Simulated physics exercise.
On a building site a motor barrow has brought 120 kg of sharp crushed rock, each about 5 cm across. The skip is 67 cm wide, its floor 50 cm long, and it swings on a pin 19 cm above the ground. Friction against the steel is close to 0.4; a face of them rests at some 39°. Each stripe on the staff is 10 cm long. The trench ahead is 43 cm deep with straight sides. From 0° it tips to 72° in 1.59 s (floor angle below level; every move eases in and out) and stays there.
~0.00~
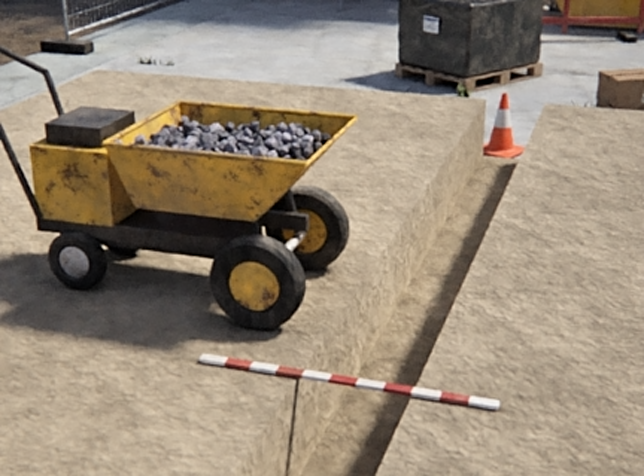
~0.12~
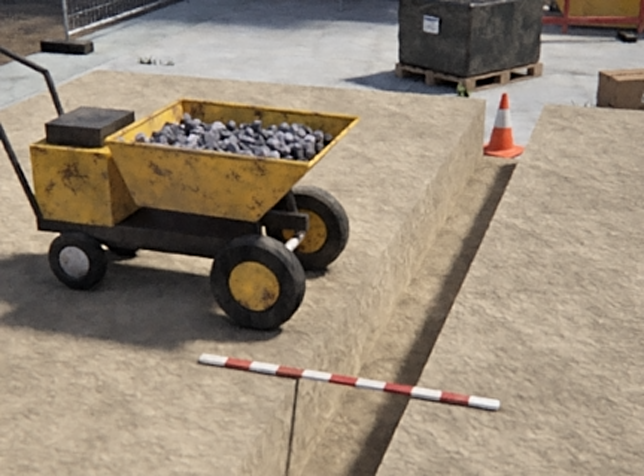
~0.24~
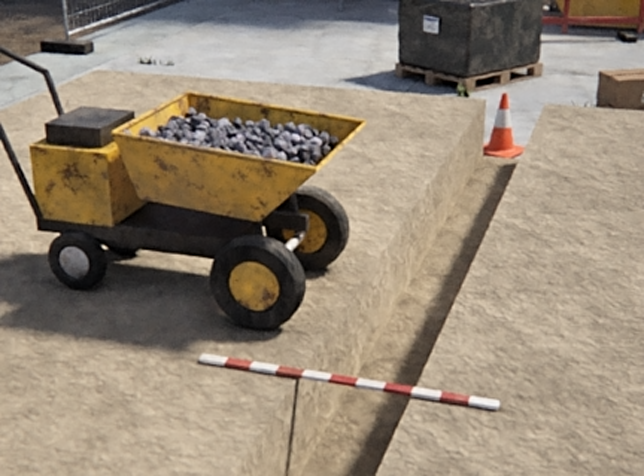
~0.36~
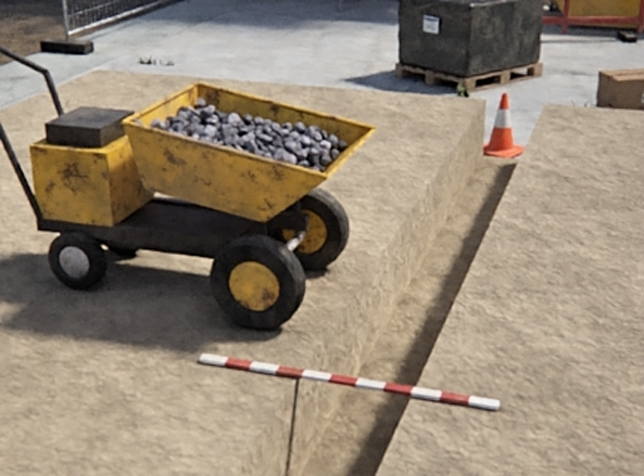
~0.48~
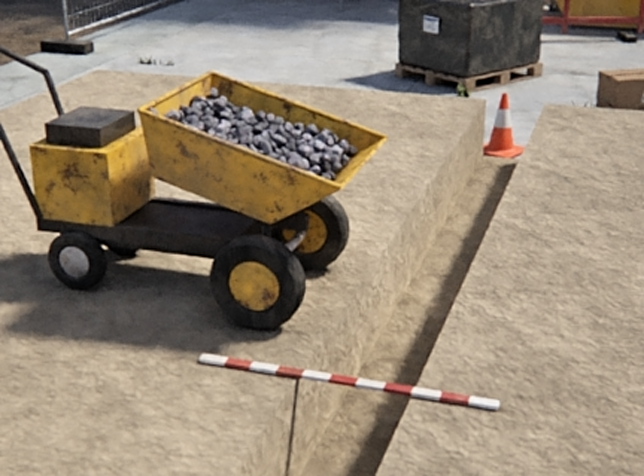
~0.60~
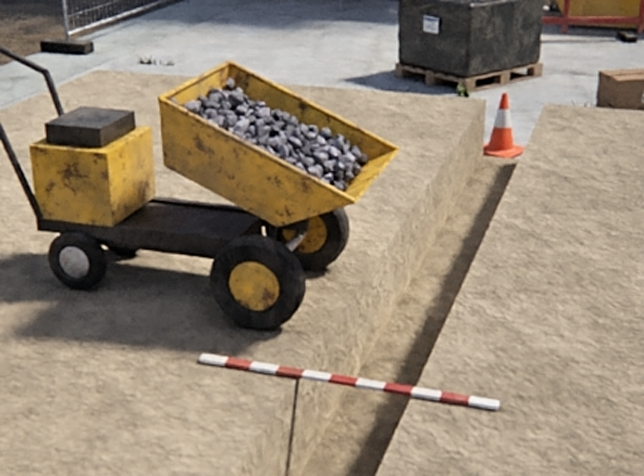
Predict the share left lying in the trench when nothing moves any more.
About 68 per cent.
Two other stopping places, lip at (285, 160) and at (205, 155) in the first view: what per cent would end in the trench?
About 90 and 90 per cent.
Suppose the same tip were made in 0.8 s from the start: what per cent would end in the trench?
It would be near 55 per cent.
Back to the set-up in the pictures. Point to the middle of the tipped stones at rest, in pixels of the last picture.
Around (428, 383).
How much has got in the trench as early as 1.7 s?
About 20 per cent by then.
After 1.2 s the floor is at 61°; 100 % in the skip; the foremost stones are at (405, 255).
After 1.7 s the floor is at 72°; 63 % in the skip, 18 % in the trench, 18 % past the trench; the foremost stones are at (515, 326).
After 2.0 s the floor is at 72°; 28 % in the skip, 37 % in the trench, 34 % past the trench; the foremost stones are at (587, 333).
After 4.0 s the floor is at 72°; 0 % in the skip, 68 % in the trench, 32 % past the trench; the foremost stones are at (593, 332).
